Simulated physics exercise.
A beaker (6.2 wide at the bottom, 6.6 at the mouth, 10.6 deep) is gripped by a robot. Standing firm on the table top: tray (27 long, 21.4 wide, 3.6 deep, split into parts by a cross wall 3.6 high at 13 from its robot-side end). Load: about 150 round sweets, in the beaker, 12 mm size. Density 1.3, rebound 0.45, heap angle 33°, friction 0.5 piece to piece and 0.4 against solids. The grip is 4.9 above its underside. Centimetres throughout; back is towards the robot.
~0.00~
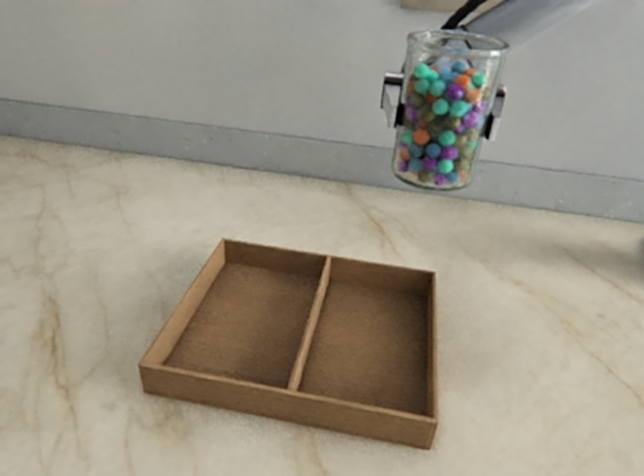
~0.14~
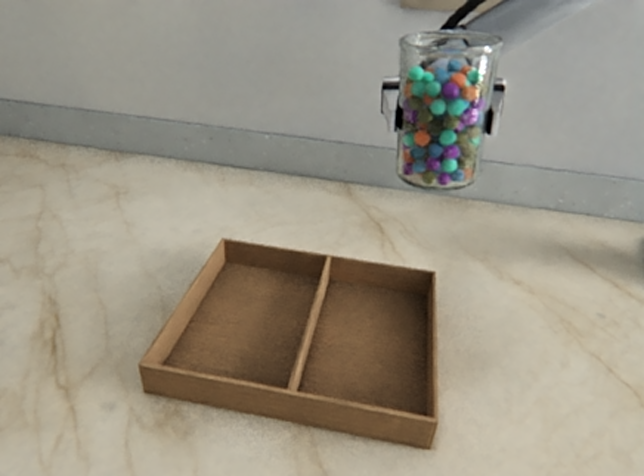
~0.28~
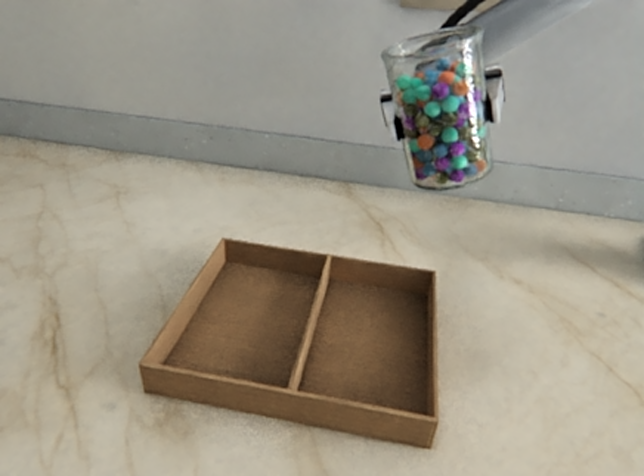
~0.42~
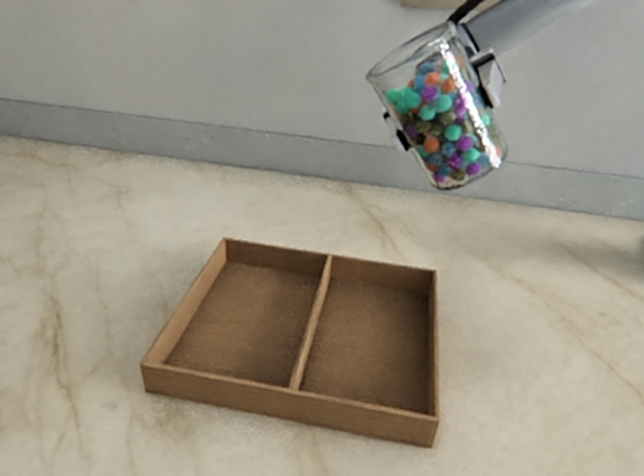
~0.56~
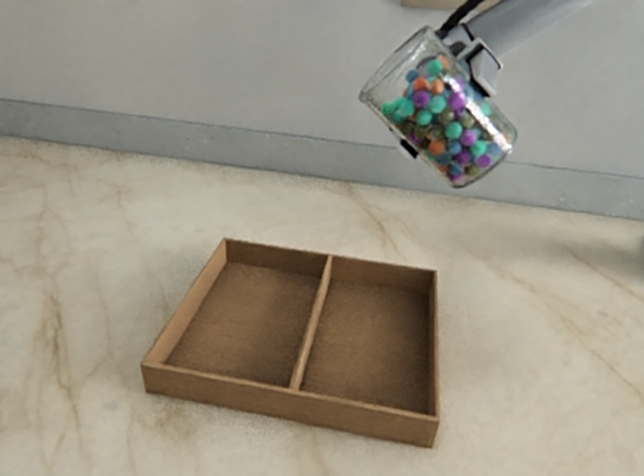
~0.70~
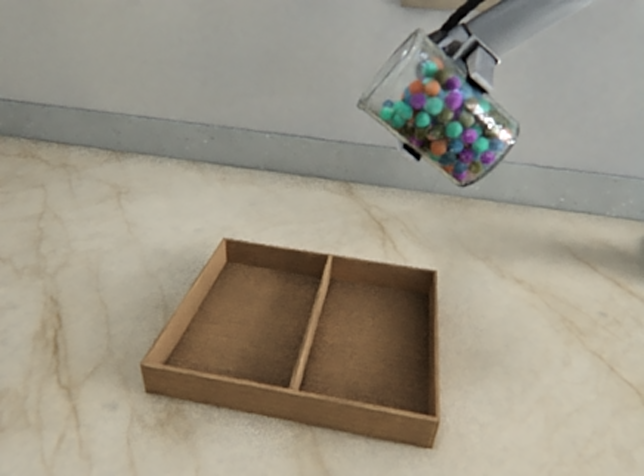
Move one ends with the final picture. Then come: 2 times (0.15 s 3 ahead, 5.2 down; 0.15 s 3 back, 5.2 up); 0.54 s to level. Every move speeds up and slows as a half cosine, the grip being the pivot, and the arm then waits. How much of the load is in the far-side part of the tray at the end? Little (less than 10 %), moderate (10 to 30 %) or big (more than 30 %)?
In the far-side part of the tray the share is little, less than 10 %.
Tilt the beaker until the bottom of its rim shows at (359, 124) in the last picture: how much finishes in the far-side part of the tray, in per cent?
About 0 per cent.
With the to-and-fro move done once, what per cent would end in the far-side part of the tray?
Then about 0 per cent.
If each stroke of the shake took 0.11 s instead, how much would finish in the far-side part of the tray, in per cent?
In that case some 0 per cent.
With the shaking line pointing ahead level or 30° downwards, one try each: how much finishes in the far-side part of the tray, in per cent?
Some 5 and 0 per cent.
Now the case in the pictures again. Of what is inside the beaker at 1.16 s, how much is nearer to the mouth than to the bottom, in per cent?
Some 40 per cent.
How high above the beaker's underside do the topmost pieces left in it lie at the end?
About 9.5 cm.
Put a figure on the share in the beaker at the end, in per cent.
About 100 per cent.
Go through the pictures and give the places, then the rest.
Beaker middle at (443, 114), level; upper third of the load around (448, 89), from x 405 to 485, top at y 65; 152 in the beaker, in the first picture.
Beaker middle at (443, 113), tilted 5° forward; upper third of the load around (448, 89), from x 410 to 480, top at y 65, in the second picture.
Beaker middle at (441, 113), tilted 19° forward; upper third of the load around (442, 89), from x 405 to 480, top at y 60, in the third picture.
Beaker middle at (441, 112), tilted 37° forward; upper third of the load around (441, 90), from x 395 to 490, top at y 60, in the fourth picture.
Beaker middle at (440, 113), tilted 51° forward; upper third of the load around (435, 94), from x 390 to 500, top at y 65, in the fifth picture.
Beaker middle at (440, 114), tilted 56° forward; upper third of the load around (440, 96), from x 385 to 505, top at y 65; 152 in the beaker, in the sixth picture.
By 1.16 s, tilted 56° forward, highest piece 25 above the table; 152 in the beaker.
By 1.61 s, tilted 21° forward, highest piece 30 above the table; 152 in the beaker.
By 2.04 s, level, highest piece 32 above the table; 152 in the beaker.
By 3.09 s, level, highest piece 32 above the table; 152 in the beaker.
Final count, 152 in the beaker. That is 0 % in the far-side part of the tray.
